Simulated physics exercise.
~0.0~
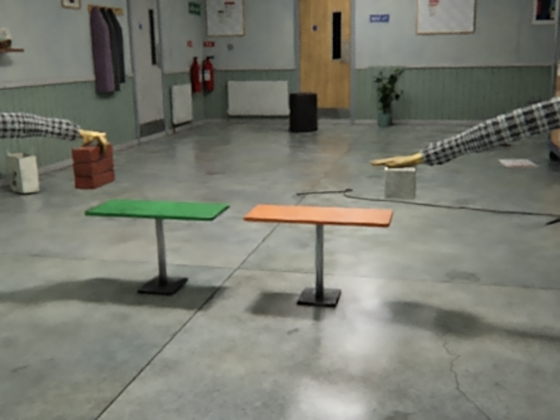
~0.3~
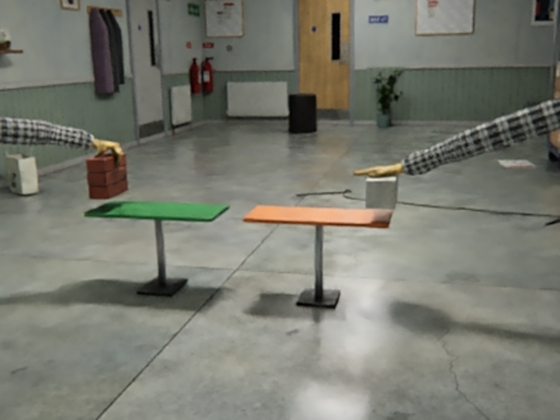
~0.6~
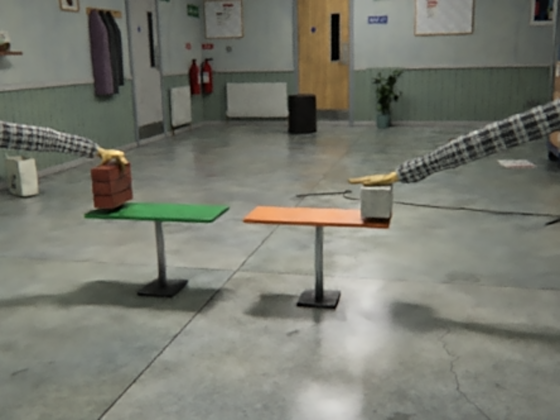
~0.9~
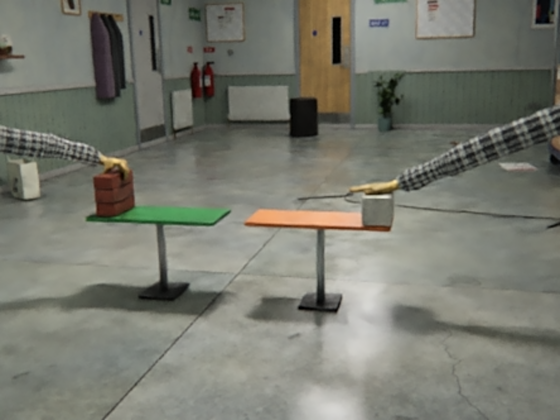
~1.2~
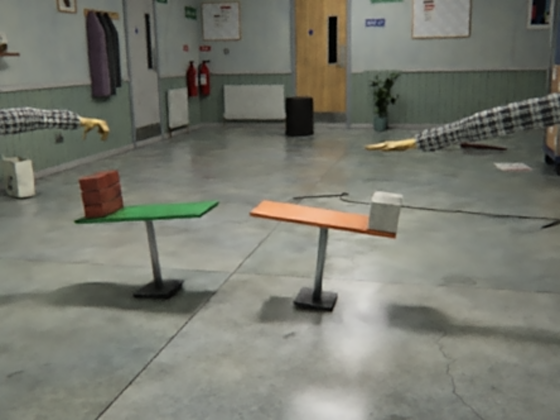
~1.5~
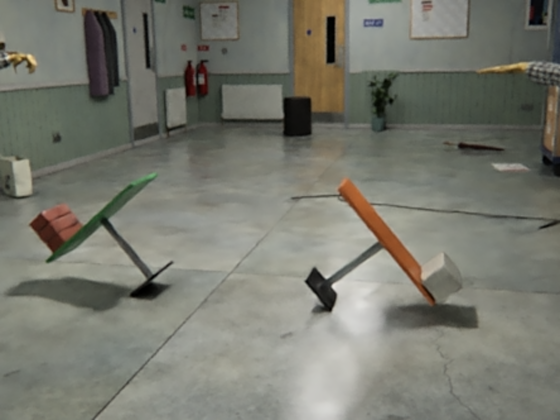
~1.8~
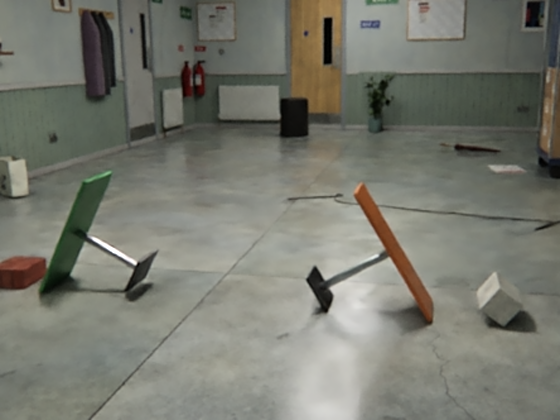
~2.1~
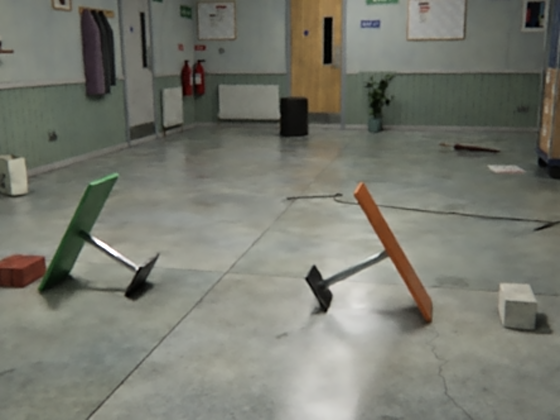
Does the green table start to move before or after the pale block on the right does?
The green table starts to move after the pale block, which is already being lowered by the hand on the right while the table still stands upright.
Two arms set bricks and a block onto green and orange tables, which both tip over.
